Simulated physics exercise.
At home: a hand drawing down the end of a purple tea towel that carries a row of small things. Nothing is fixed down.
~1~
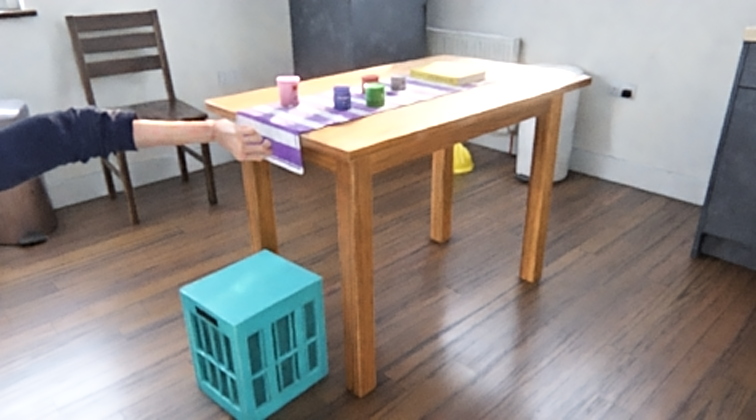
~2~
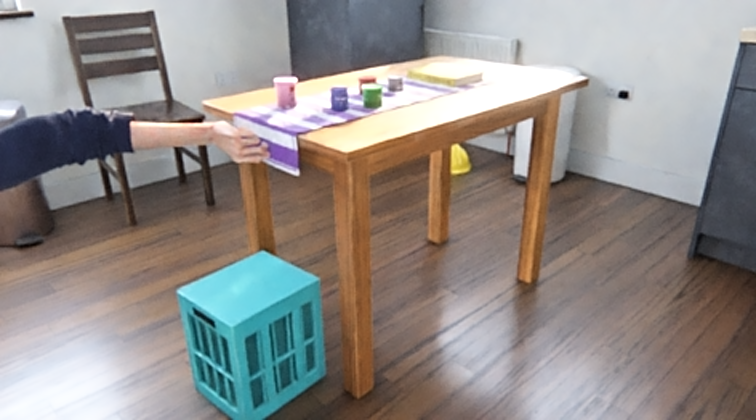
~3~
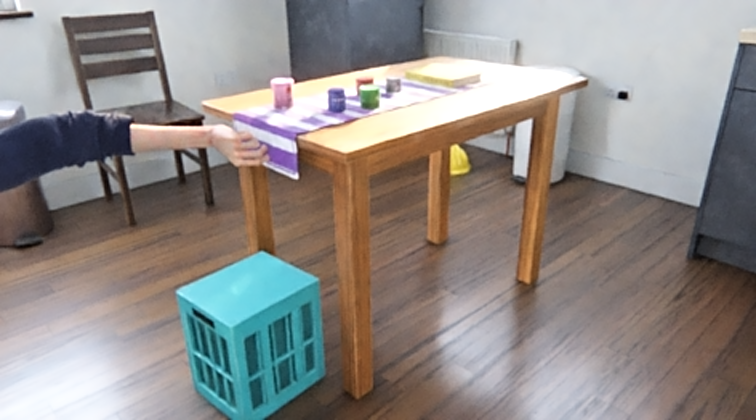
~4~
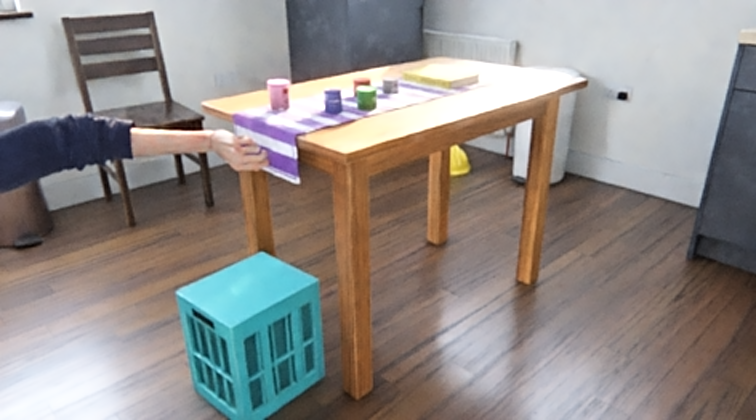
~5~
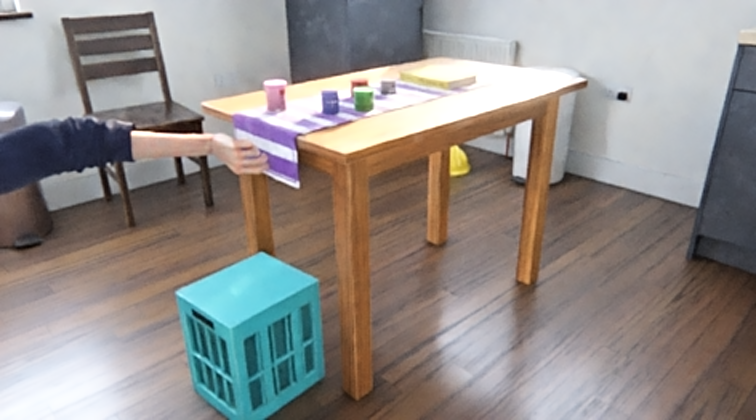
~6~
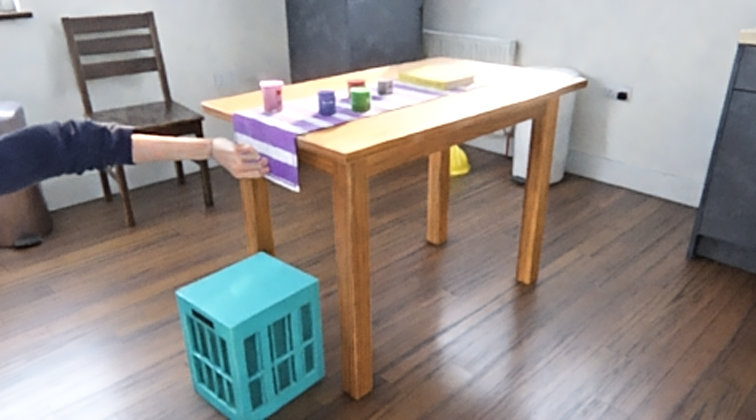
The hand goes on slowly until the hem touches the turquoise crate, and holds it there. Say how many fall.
The count of fallen things is three.
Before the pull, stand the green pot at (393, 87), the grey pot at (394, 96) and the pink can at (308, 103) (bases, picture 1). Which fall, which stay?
The green pot remains up, the grey pot stays on, the pink can comes down.
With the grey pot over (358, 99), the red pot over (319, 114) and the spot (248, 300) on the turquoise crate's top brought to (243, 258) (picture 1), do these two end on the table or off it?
The grey pot remains up; the red pot tumbles off.
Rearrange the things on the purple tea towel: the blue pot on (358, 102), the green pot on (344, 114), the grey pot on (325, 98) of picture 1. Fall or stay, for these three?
The blue pot falls, the green pot falls, the grey pot drops off.
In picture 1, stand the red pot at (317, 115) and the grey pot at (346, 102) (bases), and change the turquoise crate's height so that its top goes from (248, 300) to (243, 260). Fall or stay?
The red pot comes down; the grey pot keeps its place on top.
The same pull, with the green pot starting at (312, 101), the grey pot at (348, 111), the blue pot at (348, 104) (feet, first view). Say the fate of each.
The green pot goes over; the grey pot falls; the blue pot is carried off.
Early on, hem near (269, 206); all still up.
Midway, hem near (271, 249); pink can and blue pot gone.
Near the end, hem on the crate; pink can, blue pot and green pot gone.
Finally, hem on the crate; pink can, blue pot and green pot gone. It carries off three.
